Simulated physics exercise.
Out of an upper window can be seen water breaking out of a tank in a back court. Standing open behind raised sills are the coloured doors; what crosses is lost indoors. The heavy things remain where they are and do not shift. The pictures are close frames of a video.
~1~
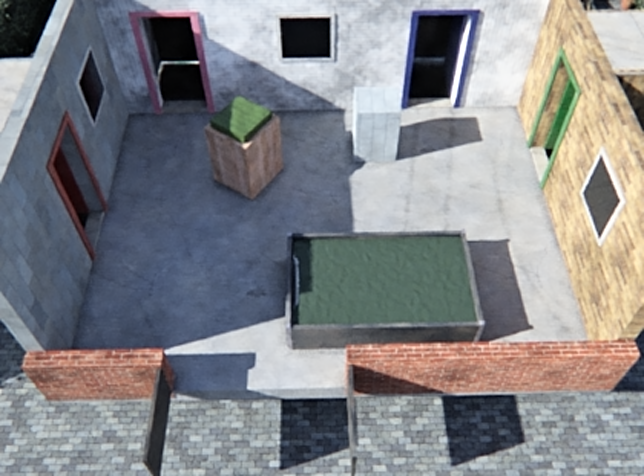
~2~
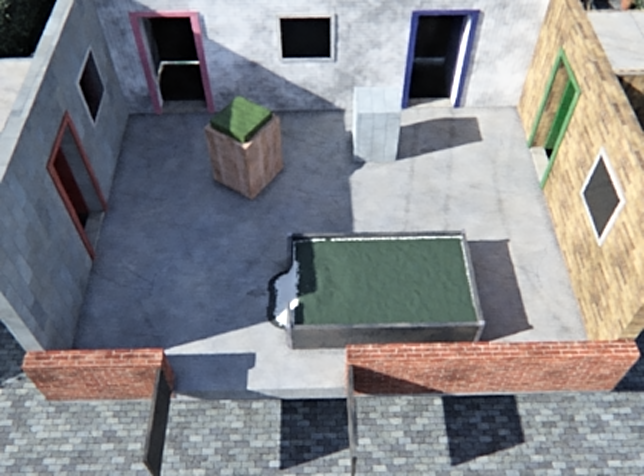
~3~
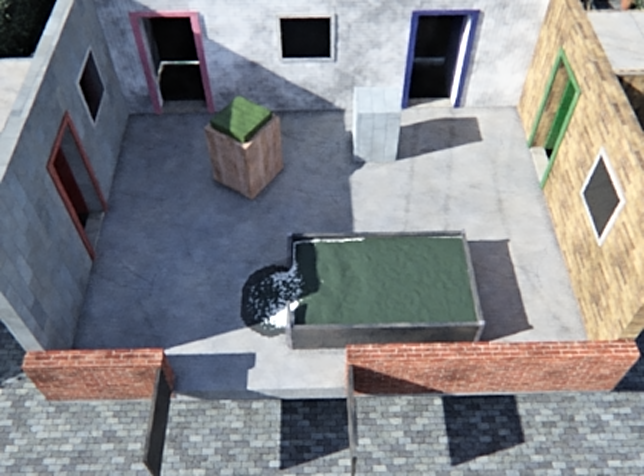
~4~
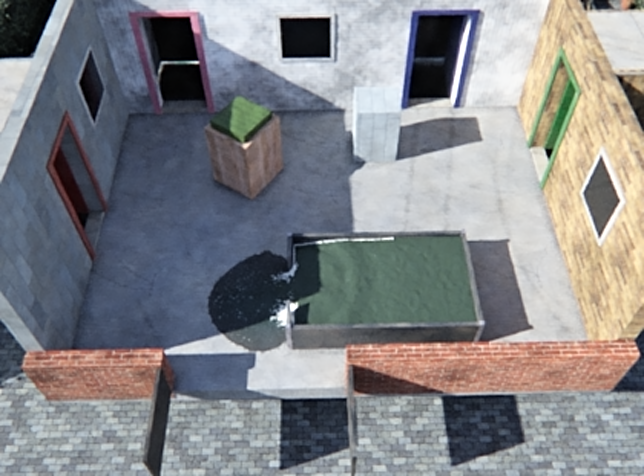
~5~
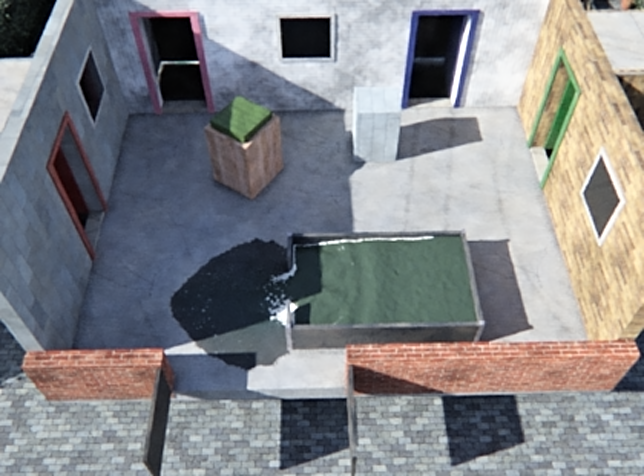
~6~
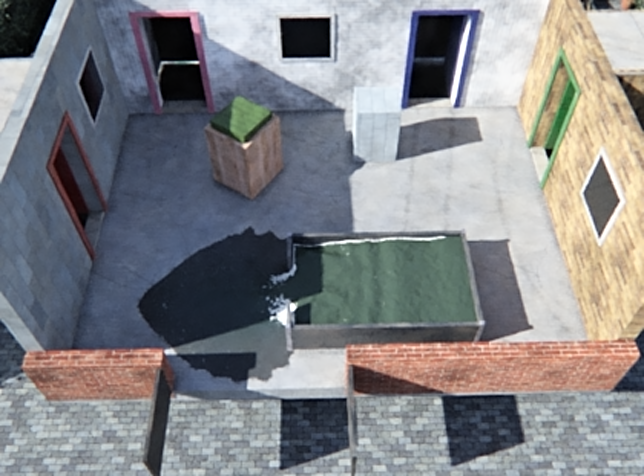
The video shows a walled court from above, with coloured doors, a planter and a tank of dark green water. Water breaks from the tank's left side, foaming at first, and spreads leftward across the grey floor in a widening dark pool.
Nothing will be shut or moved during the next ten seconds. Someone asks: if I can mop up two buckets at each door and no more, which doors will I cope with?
The pink door: You will cope; the red door: Too much for you; the blue door: You will cope; the green door: You will cope.
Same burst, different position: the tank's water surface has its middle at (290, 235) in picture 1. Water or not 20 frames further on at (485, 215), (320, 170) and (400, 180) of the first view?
One after the other: Free of water, no water, no water.
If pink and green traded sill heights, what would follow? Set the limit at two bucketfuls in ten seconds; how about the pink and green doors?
The pink door exceeds the limit; the green door falls short.
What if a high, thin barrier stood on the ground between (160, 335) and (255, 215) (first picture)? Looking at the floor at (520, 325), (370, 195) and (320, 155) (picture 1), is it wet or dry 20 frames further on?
In turn: No water, covered, under water.
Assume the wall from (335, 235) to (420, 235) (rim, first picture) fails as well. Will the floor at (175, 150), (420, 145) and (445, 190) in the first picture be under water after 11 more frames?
Log: Point 1 unreached; point 2 inundated; point 3 inundated.
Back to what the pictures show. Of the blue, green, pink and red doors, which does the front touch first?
Call: The door marked red.
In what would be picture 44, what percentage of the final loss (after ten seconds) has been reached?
Around 65 percent.
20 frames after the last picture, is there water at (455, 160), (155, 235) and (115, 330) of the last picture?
Result, in that order: Not wetted / wetted / wetted.
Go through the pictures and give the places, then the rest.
Still water in the water tank at (380, 280), in the first picture.
Water pours out at (292, 294) and has run to (281, 277), in the second picture.
Water pours out at (292, 295) and has run to (250, 287), in the third picture.
Water pours out at (292, 295) and has run to (213, 304), in the fourth picture.
The front is at (177, 309), out from the gap at (292, 294), in the fifth picture.
The front is at (149, 313), out from the gap at (292, 294), in the sixth picture.
A moment on, water covers 20 % of the floor; the pink door not reached, the red door not reached, the blue door not reached, the green door not reached.
Next, water covers 30 % of the floor; the pink door not reached, the red door under two buckets in, the blue door not reached, the green door not reached.
Then, water covers 30 % of the floor; the pink door not reached, the red door over two buckets in, the blue door not reached, the green door not reached.
Later, water covers 40 % of the floor; the pink door wet at the sill, nothing in, the red door over two buckets in, the blue door not reached, the green door not reached.
In the end, water covers 60 % of the floor; the pink door under two buckets in, the red door far over two buckets in, the blue door wet at the sill, nothing in, the green door not reached.
